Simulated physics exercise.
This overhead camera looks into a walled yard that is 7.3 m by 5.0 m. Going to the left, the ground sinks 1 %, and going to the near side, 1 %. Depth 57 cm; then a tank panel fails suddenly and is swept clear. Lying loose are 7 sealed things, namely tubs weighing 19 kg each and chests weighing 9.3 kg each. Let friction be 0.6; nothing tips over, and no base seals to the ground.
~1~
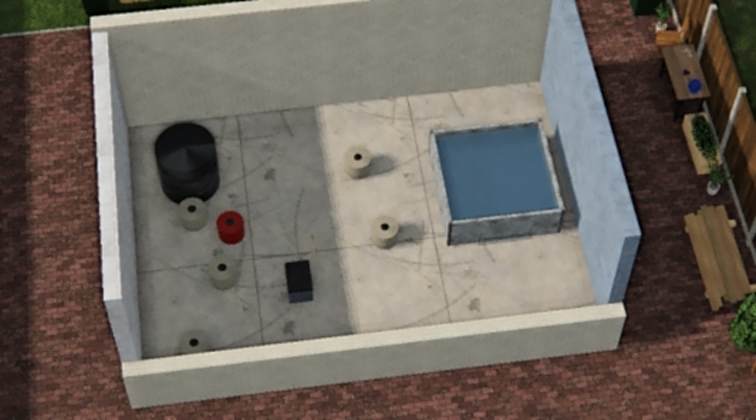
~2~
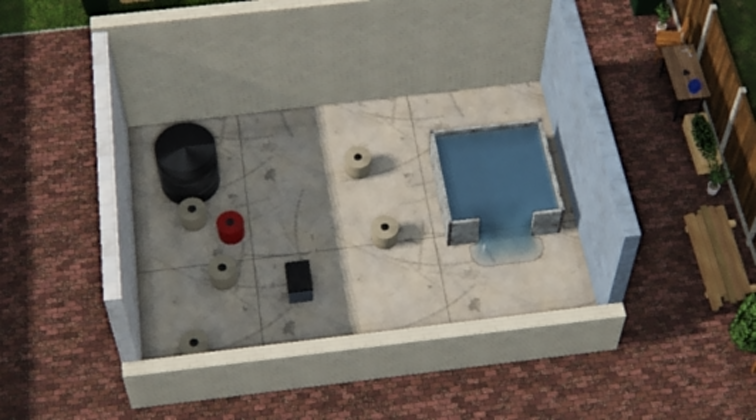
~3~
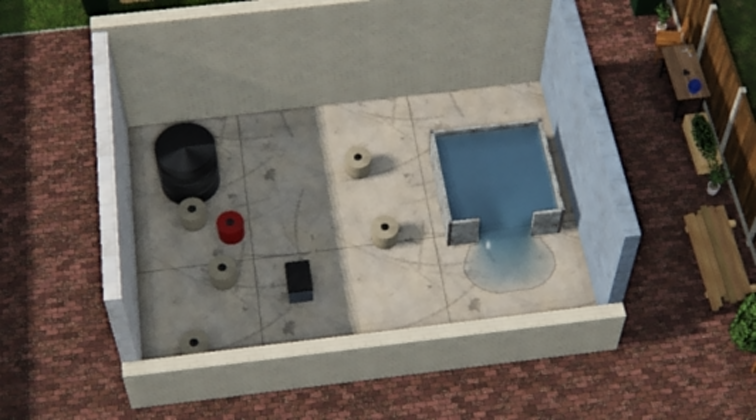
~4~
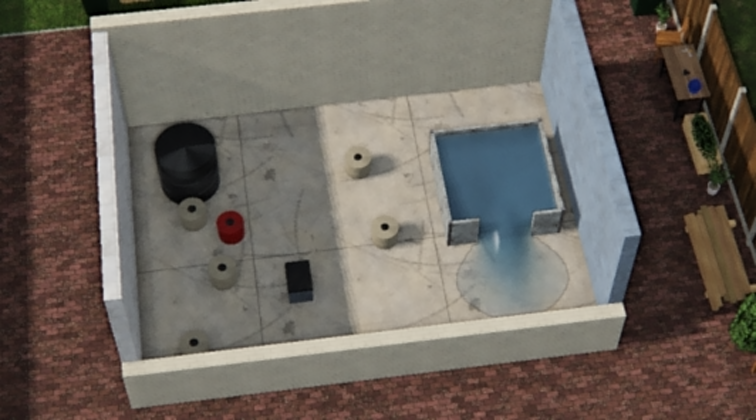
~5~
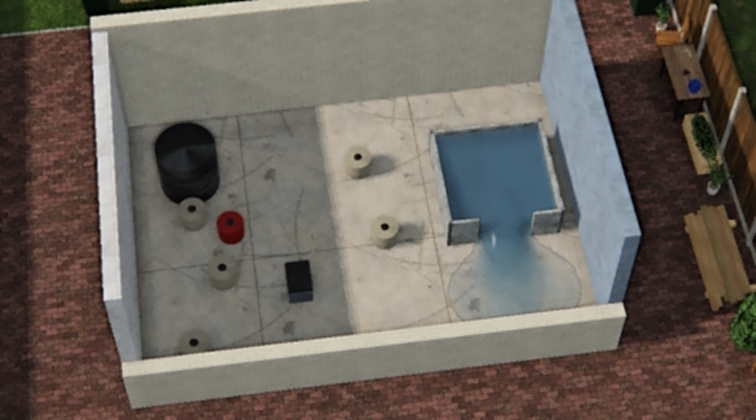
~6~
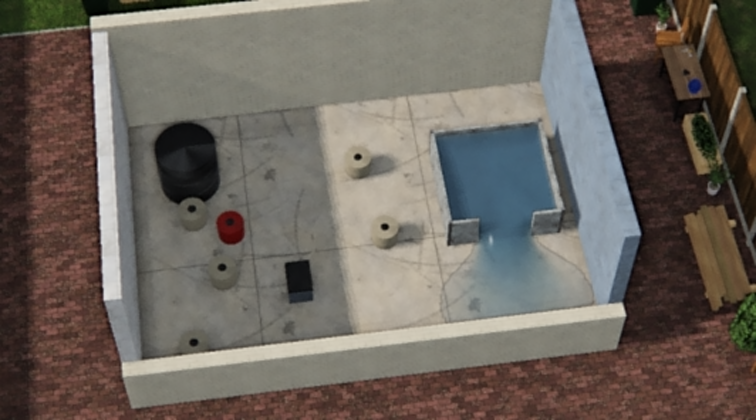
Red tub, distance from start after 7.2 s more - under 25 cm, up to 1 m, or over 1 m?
I think it's going to hold steady.
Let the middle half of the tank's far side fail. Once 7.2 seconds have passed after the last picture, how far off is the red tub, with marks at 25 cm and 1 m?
Under that change, the red tub keeps its spot.
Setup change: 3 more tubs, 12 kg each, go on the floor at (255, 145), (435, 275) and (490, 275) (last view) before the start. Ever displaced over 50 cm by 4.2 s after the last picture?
Spot by spot, in turn: Falls short, falls short, exceeds it.
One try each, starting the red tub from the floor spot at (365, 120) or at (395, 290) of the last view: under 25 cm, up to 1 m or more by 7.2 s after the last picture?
Respectively: It rests almost unmoved; it rests almost unmoved.
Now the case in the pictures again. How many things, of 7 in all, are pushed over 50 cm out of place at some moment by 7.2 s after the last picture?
2 in all.
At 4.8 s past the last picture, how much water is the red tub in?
Roughly 5 cm deep.
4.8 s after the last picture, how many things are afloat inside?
Total: 2.
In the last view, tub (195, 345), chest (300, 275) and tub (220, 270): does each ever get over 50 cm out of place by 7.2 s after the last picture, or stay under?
Beyond, beyond, within.
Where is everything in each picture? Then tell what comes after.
In the first frame, the red tub at (230, 222), on the bottom; water covers 3.3 m2; 0 of 7 have shifted.
In the second frame, the red tub at (230, 222) rests on the ground; 3.8 m2 under water; 0 of 7 have shifted.
In the third frame, the red tub at (230, 222) rests on the ground; water covers 4.5 m2; 0 of 7 have shifted.
In the fourth frame, the red tub at (230, 222) rests on the ground; 5.4 m2 under water; 0 of 7 have shifted.
In the fifth frame, the red tub at (230, 222) rests on the ground; water covers 6.3 m2; 0 of 7 have shifted.
In the sixth frame, the red tub at (230, 222) rests on the ground; 6.7 m2 under water; 0 of 7 have shifted.
Then, 0.9 s after the last picture the red tub is near (230, 222), 0.0 m from its start, aground; 0 afloat.
Then, 2.8 s after the last picture the red tub is near (230, 222), 0.0 m from its start, aground; 0 afloat.
Then, 4.8 s after the last picture the red tub is near (230, 222), 0.0 m from its start, aground; 2 afloat.
Then, 7.2 s after the last picture the red tub is near (230, 222), 0.0 m from its start, aground; 1 afloat.
